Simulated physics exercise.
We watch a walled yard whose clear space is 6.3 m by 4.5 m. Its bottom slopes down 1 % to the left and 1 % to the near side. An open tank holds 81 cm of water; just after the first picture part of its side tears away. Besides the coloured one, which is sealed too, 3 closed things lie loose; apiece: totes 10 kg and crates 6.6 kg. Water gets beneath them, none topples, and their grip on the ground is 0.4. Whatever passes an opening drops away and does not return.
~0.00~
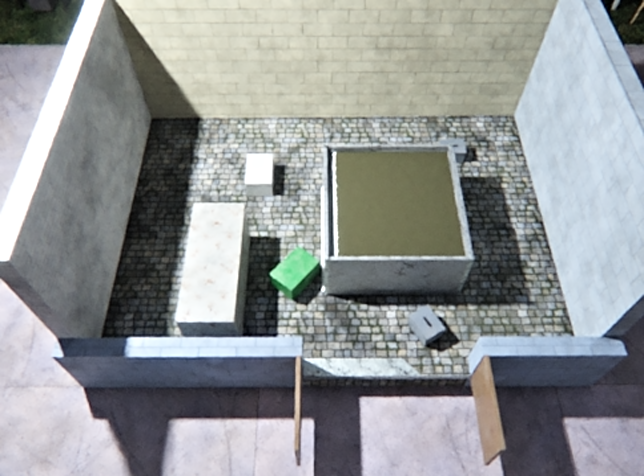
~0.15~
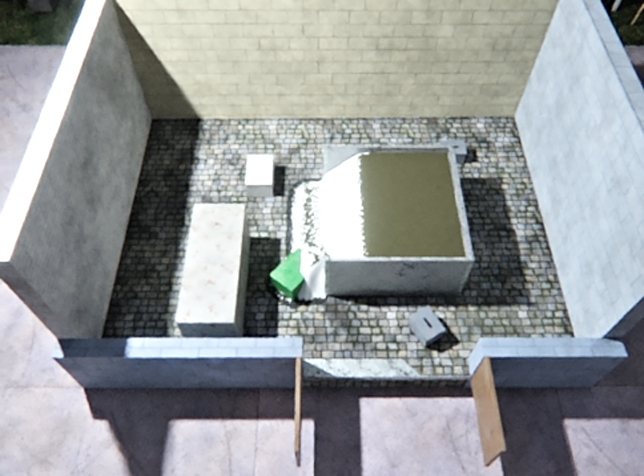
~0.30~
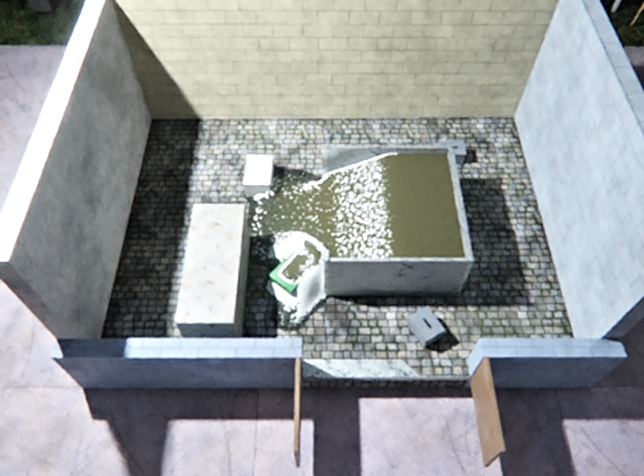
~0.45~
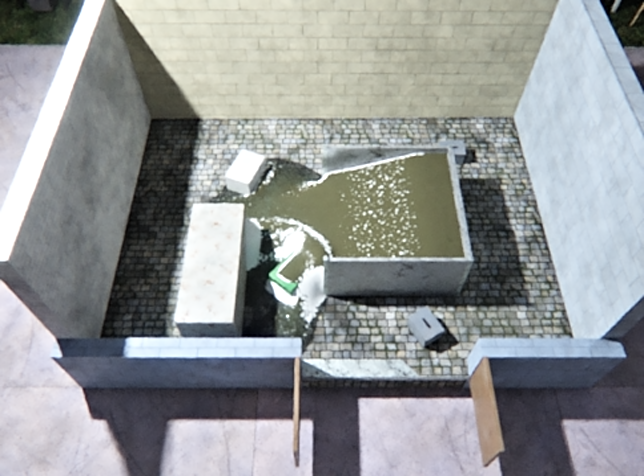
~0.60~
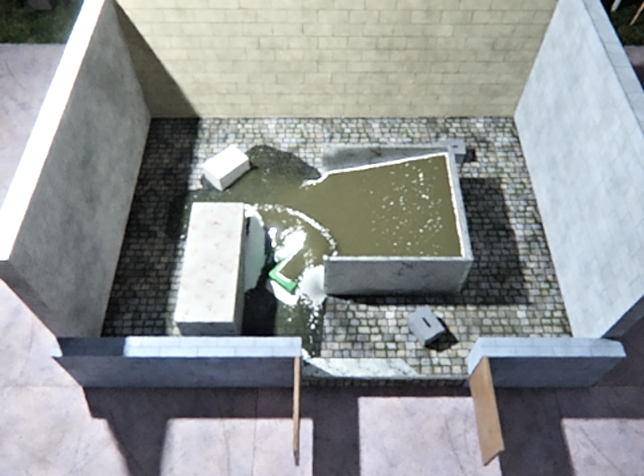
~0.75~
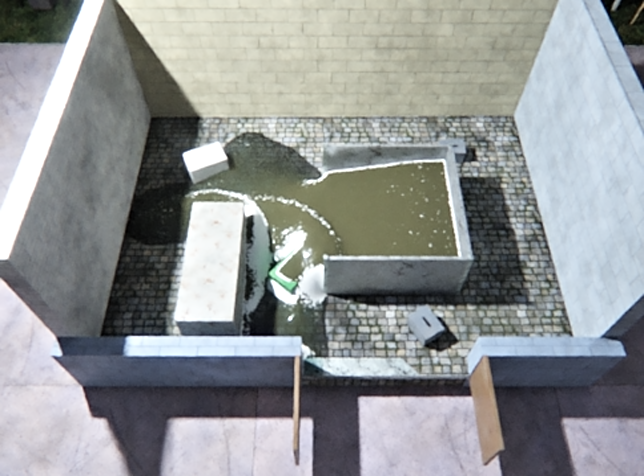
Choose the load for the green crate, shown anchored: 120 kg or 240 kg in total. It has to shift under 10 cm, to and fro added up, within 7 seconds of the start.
I expect that only the larger load is enough.
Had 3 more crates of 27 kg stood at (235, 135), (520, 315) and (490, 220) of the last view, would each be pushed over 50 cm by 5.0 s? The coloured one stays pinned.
In that order: Over, short of it, under.
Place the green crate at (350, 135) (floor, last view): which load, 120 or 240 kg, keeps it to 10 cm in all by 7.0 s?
The smaller is enough.
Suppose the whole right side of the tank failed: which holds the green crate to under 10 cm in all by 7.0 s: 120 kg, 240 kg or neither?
In that case the lower weight is enough.
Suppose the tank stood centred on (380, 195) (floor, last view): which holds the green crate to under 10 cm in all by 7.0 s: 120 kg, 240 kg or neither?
In that case the lower weight is enough.
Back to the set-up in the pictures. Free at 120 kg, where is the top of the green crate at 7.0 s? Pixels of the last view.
Around (263, 317).
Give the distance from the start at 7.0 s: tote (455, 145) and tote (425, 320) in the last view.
In that order: 60 cm, 120 cm.
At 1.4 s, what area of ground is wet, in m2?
Roughly 14 m2.
After 1.4 s the green crate would be 53 cm from its start with 120 kg and 0 cm from its start with 240 kg; 21 cm of water round it then.
After 3.1 s the green crate would be 86 cm from its start with 120 kg and 0 cm from its start with 240 kg; 16 cm of water round it then.
After 4.9 s the green crate would be 86 cm from its start with 120 kg and 0 cm from its start with 240 kg; 11 cm of water round it then.
After 7.0 s the green crate would be 86 cm from its start with 120 kg and 0 cm from its start with 240 kg; 9 cm of water round it then.
